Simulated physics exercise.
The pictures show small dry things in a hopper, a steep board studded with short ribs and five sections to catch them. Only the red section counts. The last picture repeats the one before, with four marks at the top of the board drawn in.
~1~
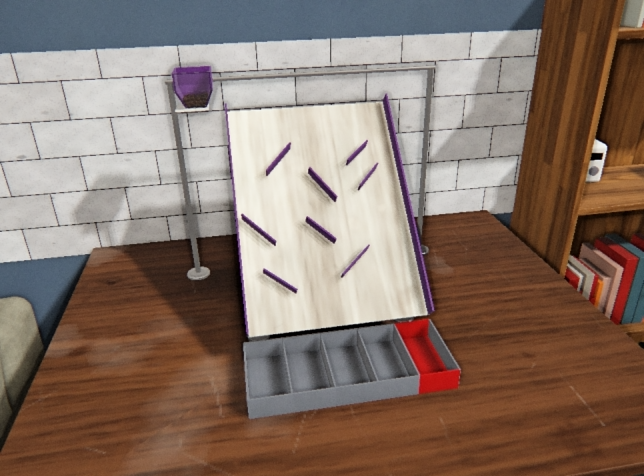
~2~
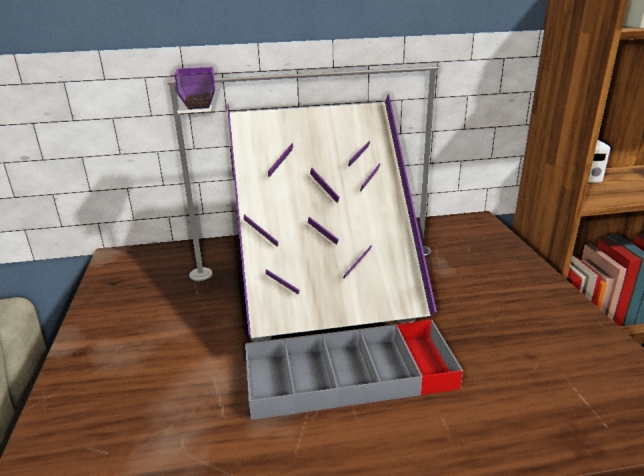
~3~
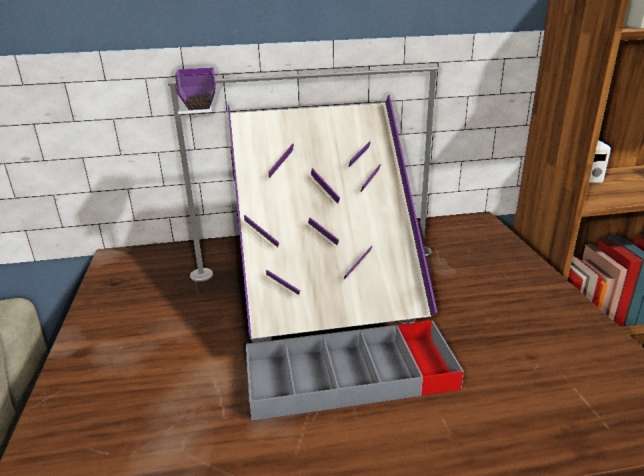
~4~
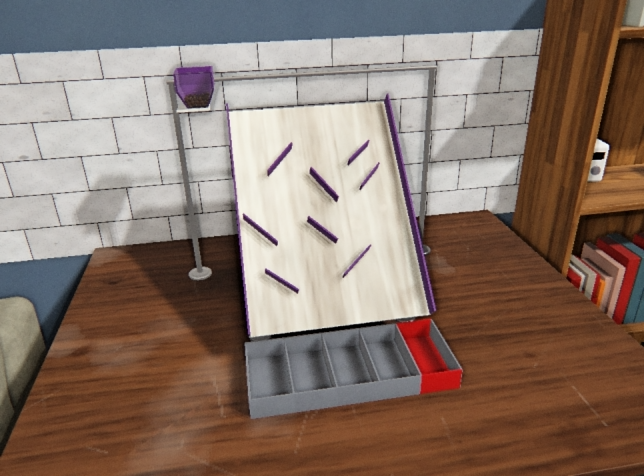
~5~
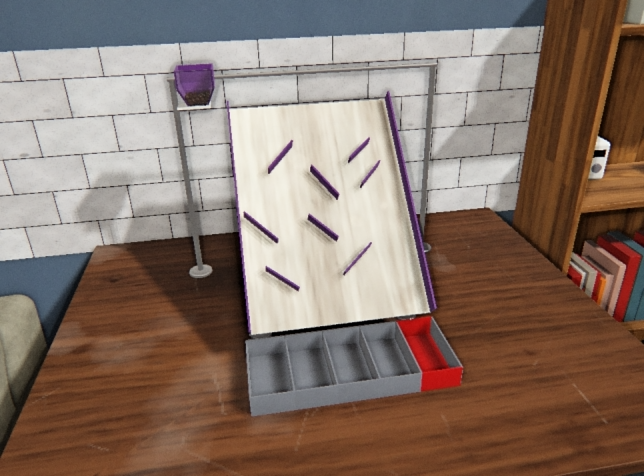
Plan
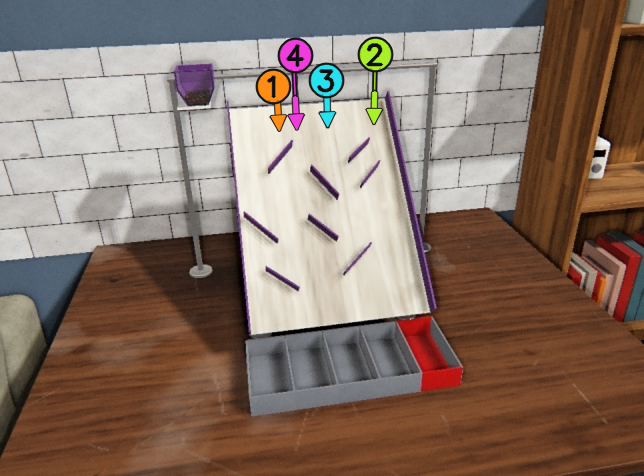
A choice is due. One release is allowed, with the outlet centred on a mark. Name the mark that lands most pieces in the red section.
Take 2.
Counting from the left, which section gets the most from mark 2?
The fifth from the left.
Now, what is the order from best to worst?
The order is 2, 3, 4, 1.
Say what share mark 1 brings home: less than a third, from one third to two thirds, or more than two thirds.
It is less than a third.
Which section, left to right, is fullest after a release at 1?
The third from the left.
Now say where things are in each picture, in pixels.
In the first picture, hopper near (196, 99), chocolate balls, door shut.
In the second picture, ribs (269, 171) to (293, 143), (350, 160) to (370, 141), (311, 168) to (339, 198).
In the third picture, ribs (363, 186) to (381, 164), (244, 215) to (279, 243), (309, 218) to (339, 241).
In the fourth picture, ribs (265, 269) to (299, 290), (345, 274) to (371, 244).
In the fifth picture, red section near (441, 378), number 5 of 5 from the left.
On the marked copy, mark 1 meets the board at (278, 125); mark 2 meets the board at (374, 118); mark 3 meets the board at (327, 121); mark 4 meets the board at (296, 124).
With 1, a small share in the red section, the bulk in other sections, only a few held on the board, a small share outside the box.
With 2, close to half in the red section, close to a quarter in other sections, close to a quarter outside the box.
With 3, close to a third in the red section, close to half in other sections, a small share outside the box.
With 4, close to a quarter in the red section, close to two thirds in other sections, a small share outside the box.
